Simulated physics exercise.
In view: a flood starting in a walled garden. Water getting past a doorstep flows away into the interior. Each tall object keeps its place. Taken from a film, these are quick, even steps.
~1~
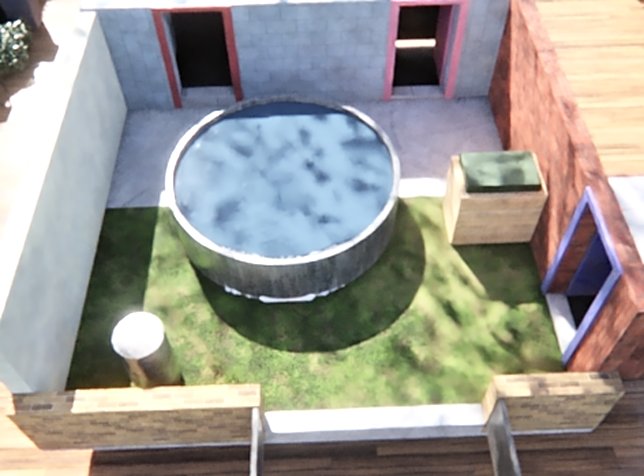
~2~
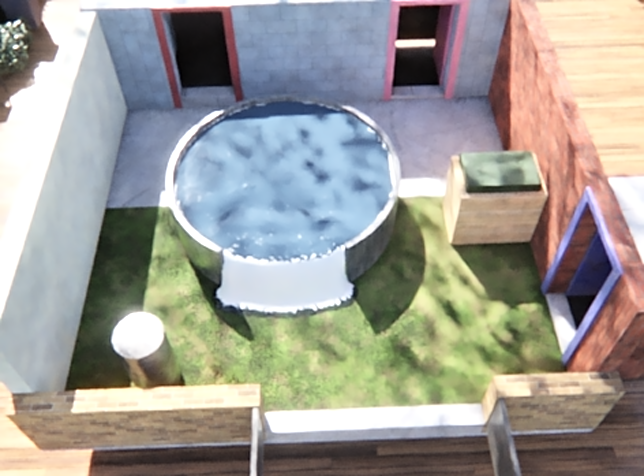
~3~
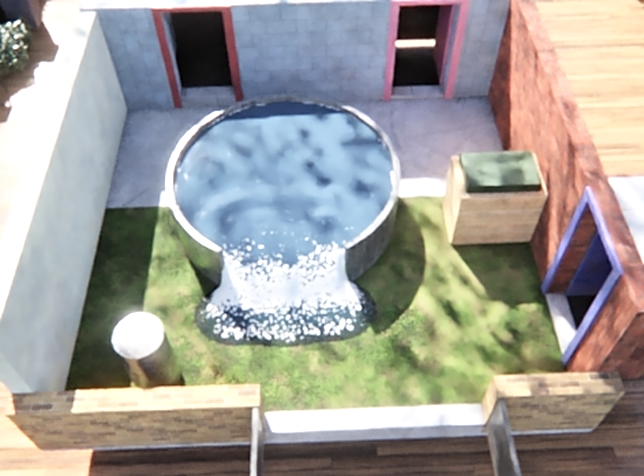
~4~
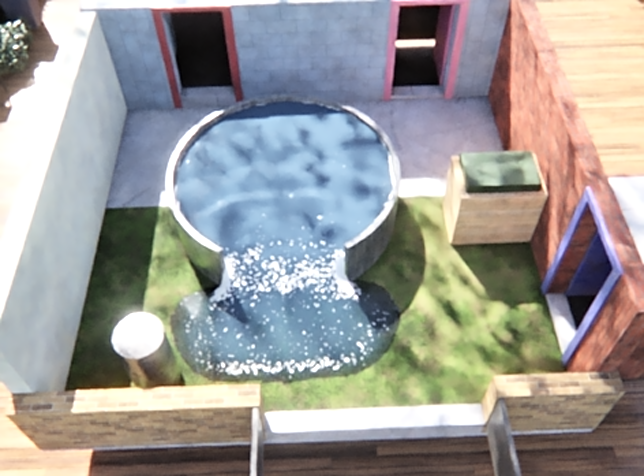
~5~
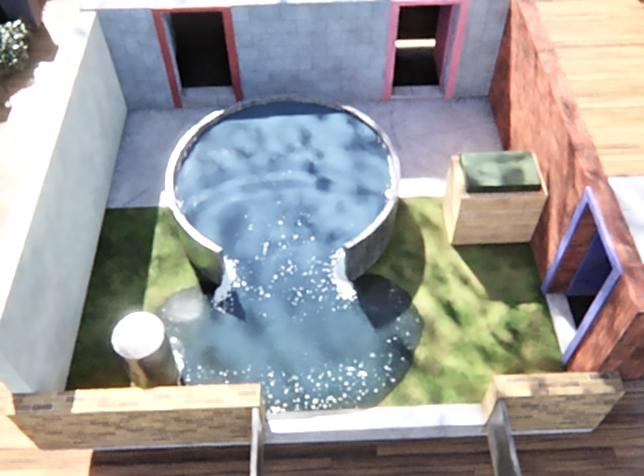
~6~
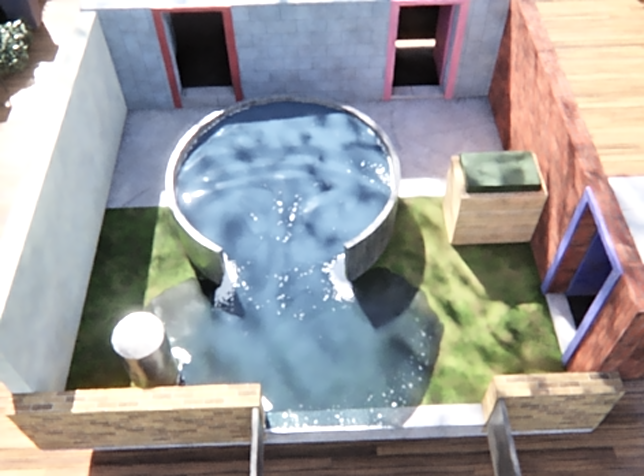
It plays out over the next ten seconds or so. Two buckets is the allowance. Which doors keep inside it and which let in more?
Result: The red door will keep it to two buckets; the blue door will keep it to two buckets; the pink door will keep it to two buckets.
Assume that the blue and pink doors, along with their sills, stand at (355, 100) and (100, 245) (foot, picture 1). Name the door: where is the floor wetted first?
The one in pink is first.
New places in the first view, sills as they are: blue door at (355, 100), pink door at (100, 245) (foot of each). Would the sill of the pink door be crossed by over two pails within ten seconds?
Lab note - pink: Over the limit.
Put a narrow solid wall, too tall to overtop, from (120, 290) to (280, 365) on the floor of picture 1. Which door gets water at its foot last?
My pick is the pink-painted one.
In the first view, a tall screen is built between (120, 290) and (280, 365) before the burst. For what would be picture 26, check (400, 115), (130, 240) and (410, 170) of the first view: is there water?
Untouched; submerged; untouched.
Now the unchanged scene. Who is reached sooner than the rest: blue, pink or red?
I pick the blue one.
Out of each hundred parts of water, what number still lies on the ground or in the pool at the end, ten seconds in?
It comes to roughly 52 per cent.
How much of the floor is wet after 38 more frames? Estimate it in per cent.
That works out at 75 %.
A moment on, water covers 35 % of the floor; the red door not reached, the blue door not reached, the pink door not reached.
Next, water covers 35 % of the floor; the red door not reached, the blue door not reached, the pink door not reached.
Then, water covers 55 % of the floor; the red door not reached, the blue door wet at the sill, nothing in, the pink door not reached.
Later, water covers 75 % of the floor; the red door wet at the sill, nothing in, the blue door under two buckets in, the pink door not reached.
In the end, water covers 95 % of the floor; the red door wet at the sill, nothing in, the blue door under two buckets in, the pink door wet at the sill, nothing in.
